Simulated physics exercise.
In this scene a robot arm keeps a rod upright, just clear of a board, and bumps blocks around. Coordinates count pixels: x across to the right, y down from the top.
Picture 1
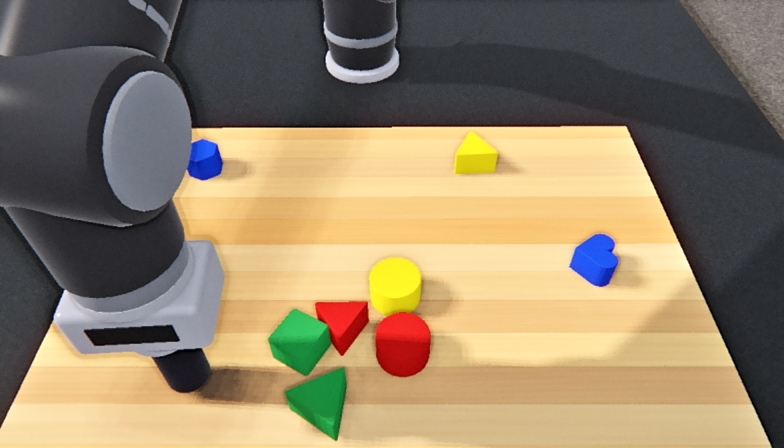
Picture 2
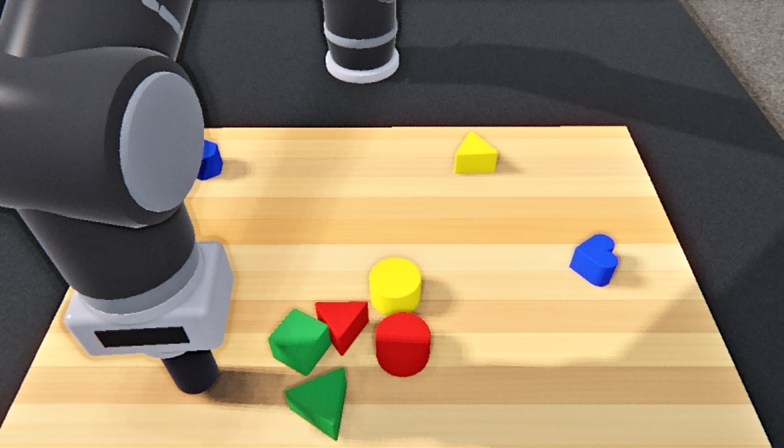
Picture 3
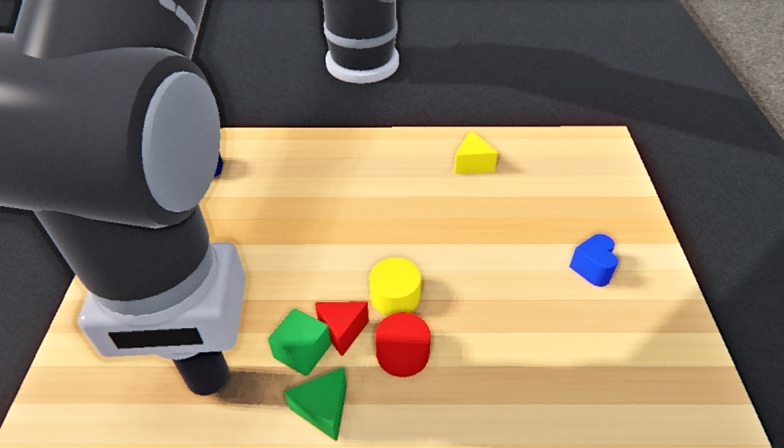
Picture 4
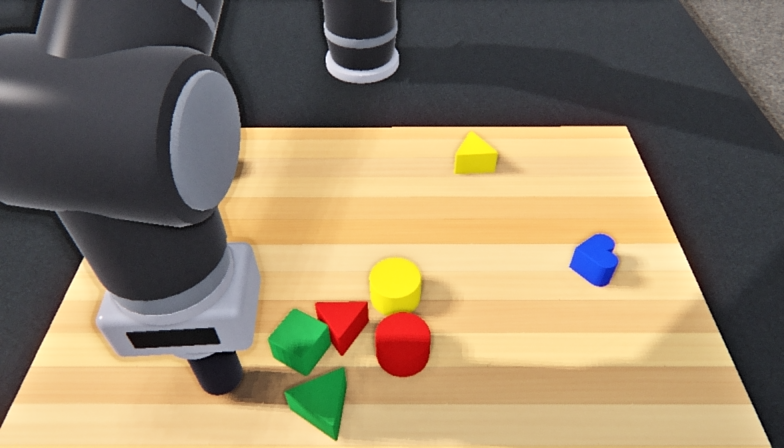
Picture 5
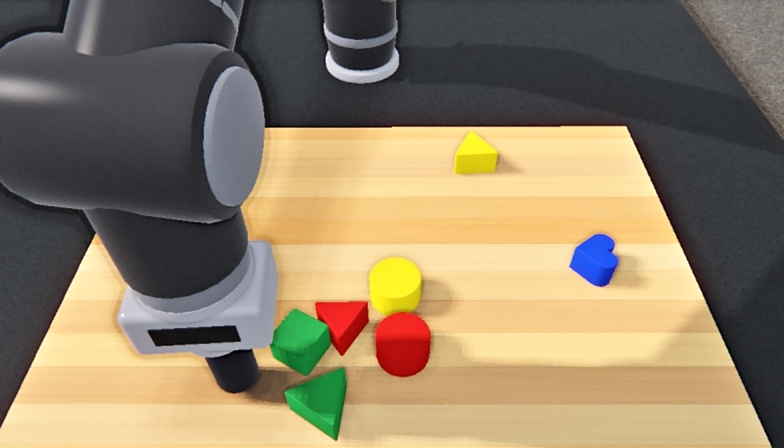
In the video, a robot arm with a dark rod moves a short way right over a wooden board, nearing the green blocks at its lower left, while the red, yellow and visible blue blocks stay still.
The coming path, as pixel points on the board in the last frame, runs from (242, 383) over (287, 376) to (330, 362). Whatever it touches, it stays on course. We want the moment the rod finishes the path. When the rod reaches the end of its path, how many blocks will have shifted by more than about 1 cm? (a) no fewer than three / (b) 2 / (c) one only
My answer is option a.
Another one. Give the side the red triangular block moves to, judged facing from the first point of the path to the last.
It shifts leftward.
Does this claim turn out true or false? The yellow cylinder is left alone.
False - the claim does not hold.
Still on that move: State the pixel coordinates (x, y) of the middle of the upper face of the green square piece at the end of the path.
In the picture, it is at (342, 308).
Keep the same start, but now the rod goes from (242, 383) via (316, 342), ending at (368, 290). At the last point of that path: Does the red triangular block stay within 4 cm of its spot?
That would be a no.
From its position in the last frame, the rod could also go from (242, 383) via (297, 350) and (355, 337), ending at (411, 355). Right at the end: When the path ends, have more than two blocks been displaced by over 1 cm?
I expect so.
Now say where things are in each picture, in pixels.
Rod tip (190, 376); block tops, green square piece (298, 332); green triangular block (321, 394); red triangular block (341, 313); yellow cylinder (395, 277), in the first picture.
Rod (198, 377); blocks unchanged, in the second picture.
Rod (209, 378); blocks unchanged, in the third picture.
Rod (222, 378); blocks unchanged, in the fourth picture.
Rod (238, 376); green square piece (298, 332); green triangular block (321, 394); red triangular block (341, 313); yellow cylinder (395, 277), in the fifth picture.
The first path, step by step. Halfway along, rod (286, 369); green square piece (309, 324); red triangular block (349, 308).
At the end, rod (329, 354); green square piece (342, 308); green triangular block in place; red triangular block (372, 284), turned 35° anticlockwise; yellow cylinder (412, 262).
